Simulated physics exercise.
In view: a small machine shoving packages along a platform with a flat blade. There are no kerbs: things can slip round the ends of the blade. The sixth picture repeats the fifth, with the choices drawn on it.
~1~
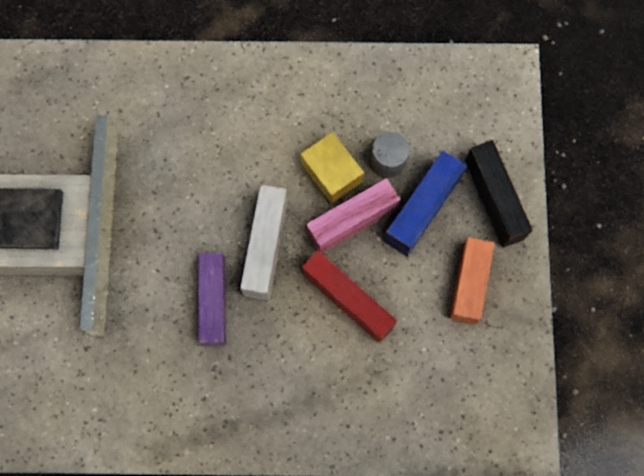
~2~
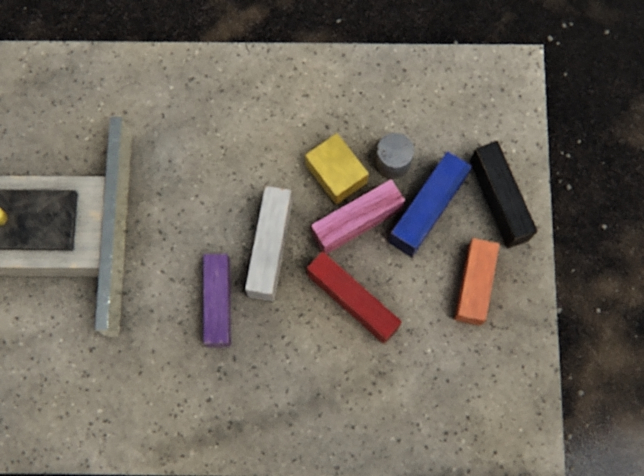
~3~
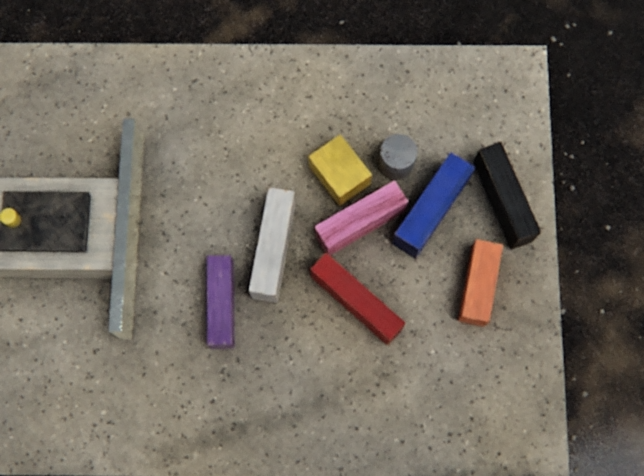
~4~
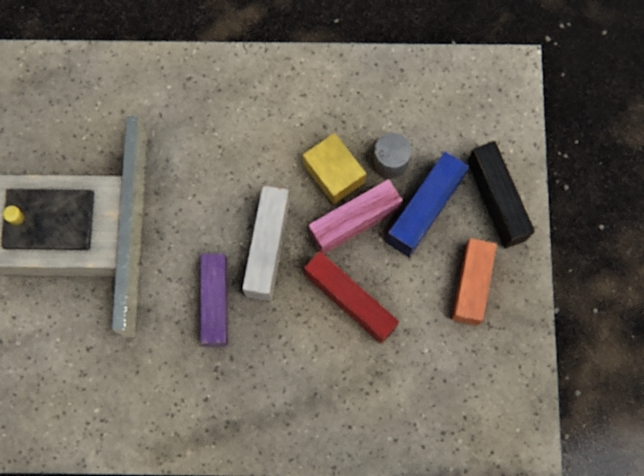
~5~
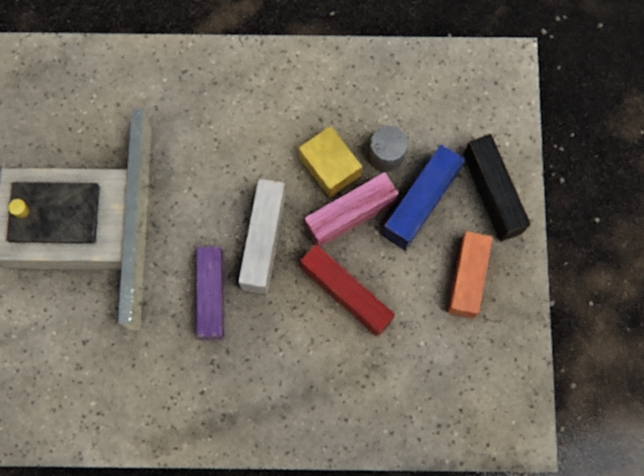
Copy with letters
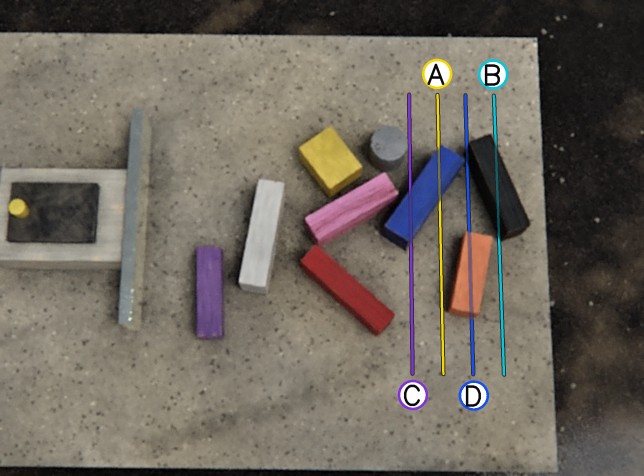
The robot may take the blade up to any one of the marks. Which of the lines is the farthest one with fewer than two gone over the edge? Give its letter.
No second one falls up to A.
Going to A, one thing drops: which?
The black stick goes over.
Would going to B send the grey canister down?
No.
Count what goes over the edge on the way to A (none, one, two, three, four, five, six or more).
In all, one.
On the copy, A at (440, 229); B at (499, 230); C at (411, 229); D at (469, 230).
On A. First, robot (172, 213); purple bar (262, 295); white bar (283, 234).
Then, robot (283, 215); black stick (504, 187); blue stick (455, 196).
Finally, robot (370, 216); black stick over the edge; orange bar (545, 280); one fallen.
By contrast, B drops five; C is within the limit but short; D drops three.
